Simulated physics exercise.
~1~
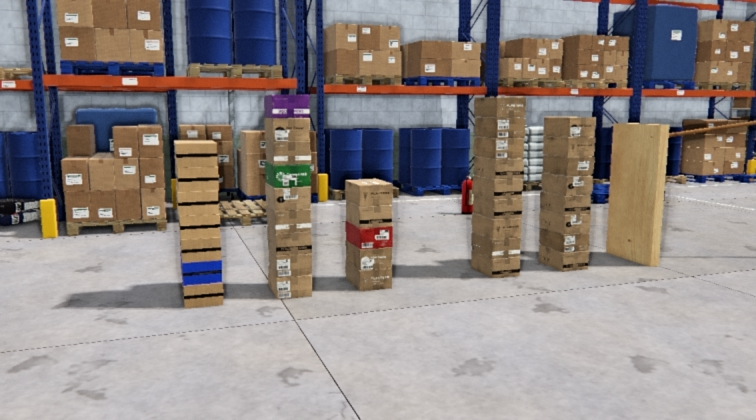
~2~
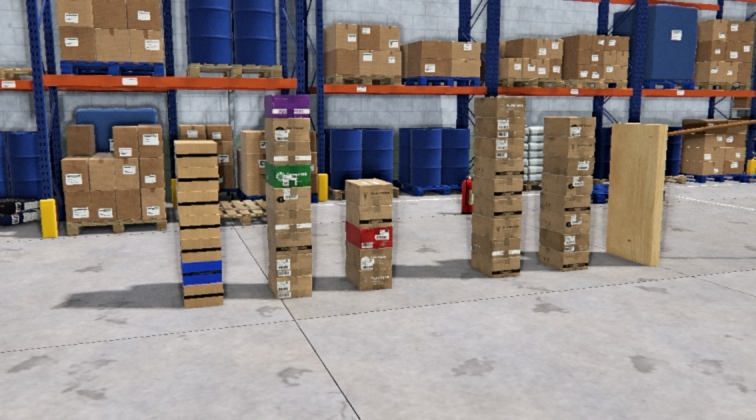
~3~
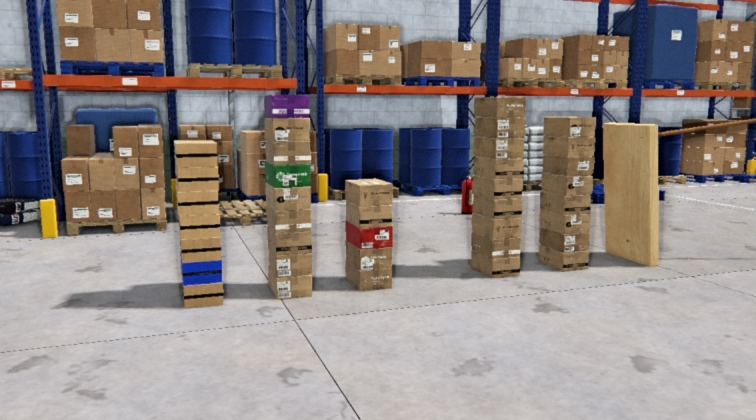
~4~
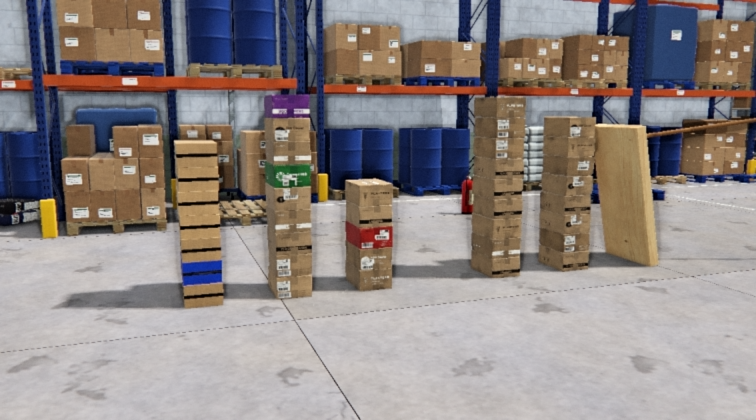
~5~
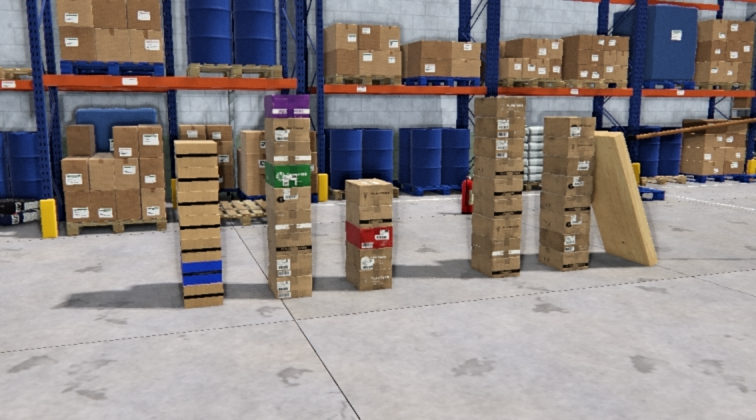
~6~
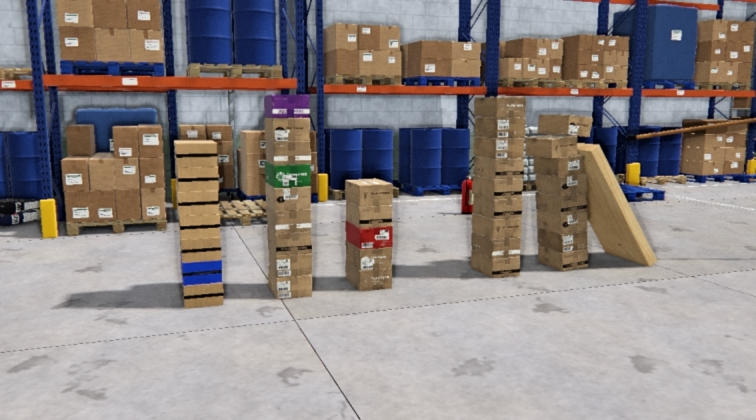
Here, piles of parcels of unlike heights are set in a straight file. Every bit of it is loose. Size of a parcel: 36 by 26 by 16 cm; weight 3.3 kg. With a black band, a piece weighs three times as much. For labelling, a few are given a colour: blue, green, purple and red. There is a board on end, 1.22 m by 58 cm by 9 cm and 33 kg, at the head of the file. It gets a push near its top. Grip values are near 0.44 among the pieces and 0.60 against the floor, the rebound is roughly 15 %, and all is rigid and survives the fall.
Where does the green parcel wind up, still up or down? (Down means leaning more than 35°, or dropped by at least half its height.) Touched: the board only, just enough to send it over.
Once all is still, the green parcel is still up.
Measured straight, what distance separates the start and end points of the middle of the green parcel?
Straight-line shift: Approx. 0 cm.
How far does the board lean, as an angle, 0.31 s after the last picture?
Roughly 50°.
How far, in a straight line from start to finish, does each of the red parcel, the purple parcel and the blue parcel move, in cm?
Moved: Red 20, purple 0, blue 0.
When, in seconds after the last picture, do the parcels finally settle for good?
Close to 2.5 s.
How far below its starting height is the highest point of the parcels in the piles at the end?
I make it close to 0 cm.
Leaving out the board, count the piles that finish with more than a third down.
Tally: 2.
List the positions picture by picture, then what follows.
In the first frame (places mark the middle of the side facing us), pole end 8 cm short, board 0° from upright; green parcel (293, 176); purple parcel (291, 106); blue parcel (203, 273); the rest undisturbed.
In the second frame, pole end 12 mm in, board 1° from upright; green parcel (293, 176).
In the third frame, pole end 10 cm in, board 6° from upright; green parcel (293, 176); the rest undisturbed.
In the fourth frame, pole end 15 cm in, stopped, board 12° from upright; green parcel (293, 176); the rest undisturbed.
In the fifth frame, pole end (635, 138) 15 cm in, stopped, board 23° from upright; green parcel (293, 176); the rest undisturbed.
In the sixth frame, pole end (635, 138) 15 cm in, stopped, board 34° from upright; green parcel (293, 176); purple parcel (291, 106); red parcel (377, 238); steepest lean 5°, the parcel at (553, 124); 8 disturbed, none down.
Then, 0.31 s after the last picture, board 48° from upright; 1 of the 38 parcels down; green parcel unmoved.
Then, 0.61 s after the last picture, board 67° from upright; 8 of the 38 parcels down; green parcel unmoved.
Then, 0.93 s after the last picture, board 69° from upright; 16 of the 38 parcels down; green parcel unmoved.
Then, 1.29 s after the last picture, board 69° from upright; 16 of the 38 parcels down; green parcel unmoved; red parcel leaning 17°.
At rest, board 69° from upright; 16 of the 38 parcels down; green parcel unmoved; red parcel leaning 21°; purple parcel unmoved. As the last picture would show them, middles, green parcel near (286, 174), red parcel near (340, 235).
